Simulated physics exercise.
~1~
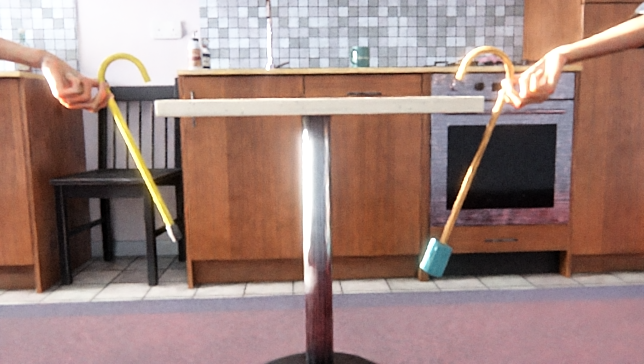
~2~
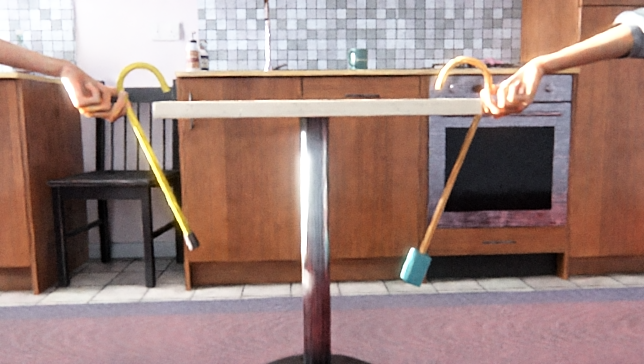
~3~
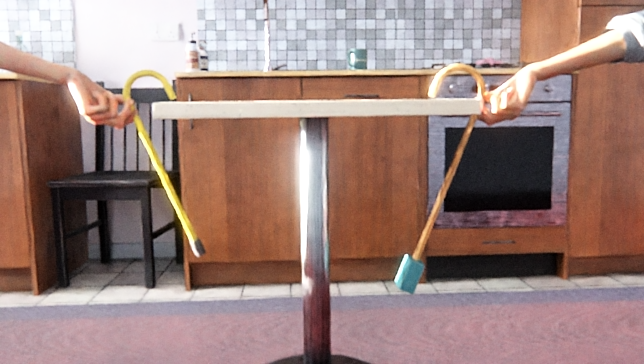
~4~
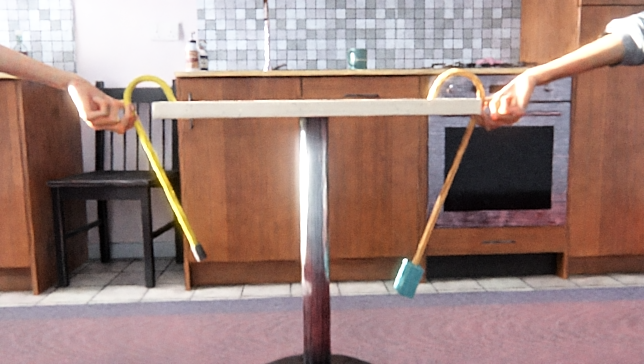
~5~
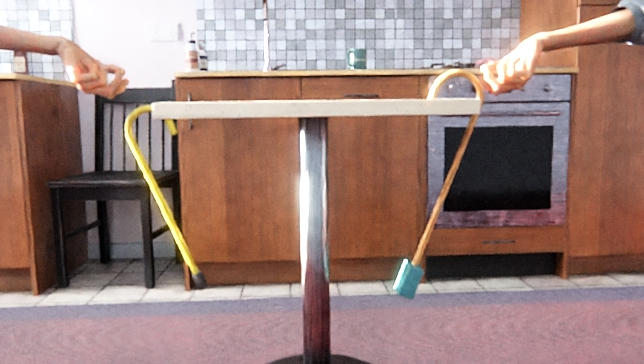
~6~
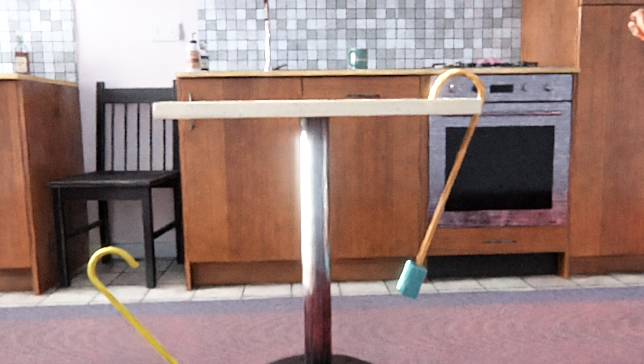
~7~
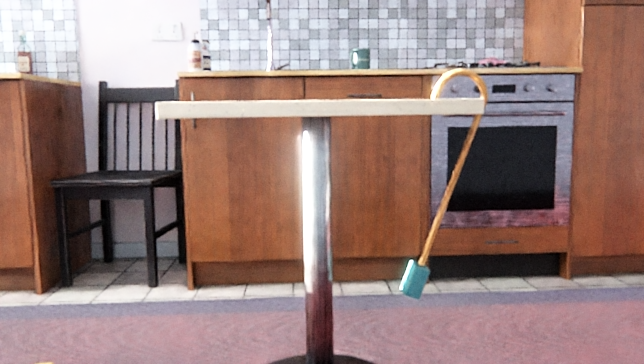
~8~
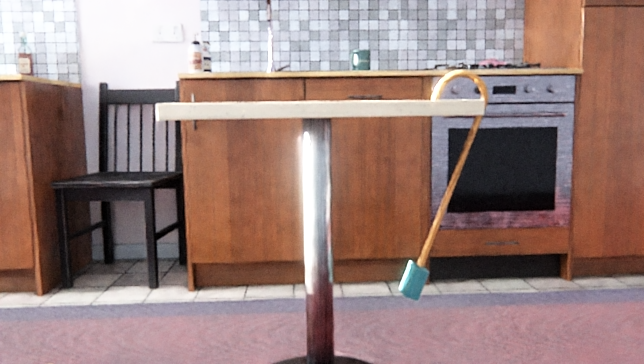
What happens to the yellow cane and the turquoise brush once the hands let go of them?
The yellow cane drops past the left edge of the table and falls toward the floor. The turquoise brush stays hooked over the right end.
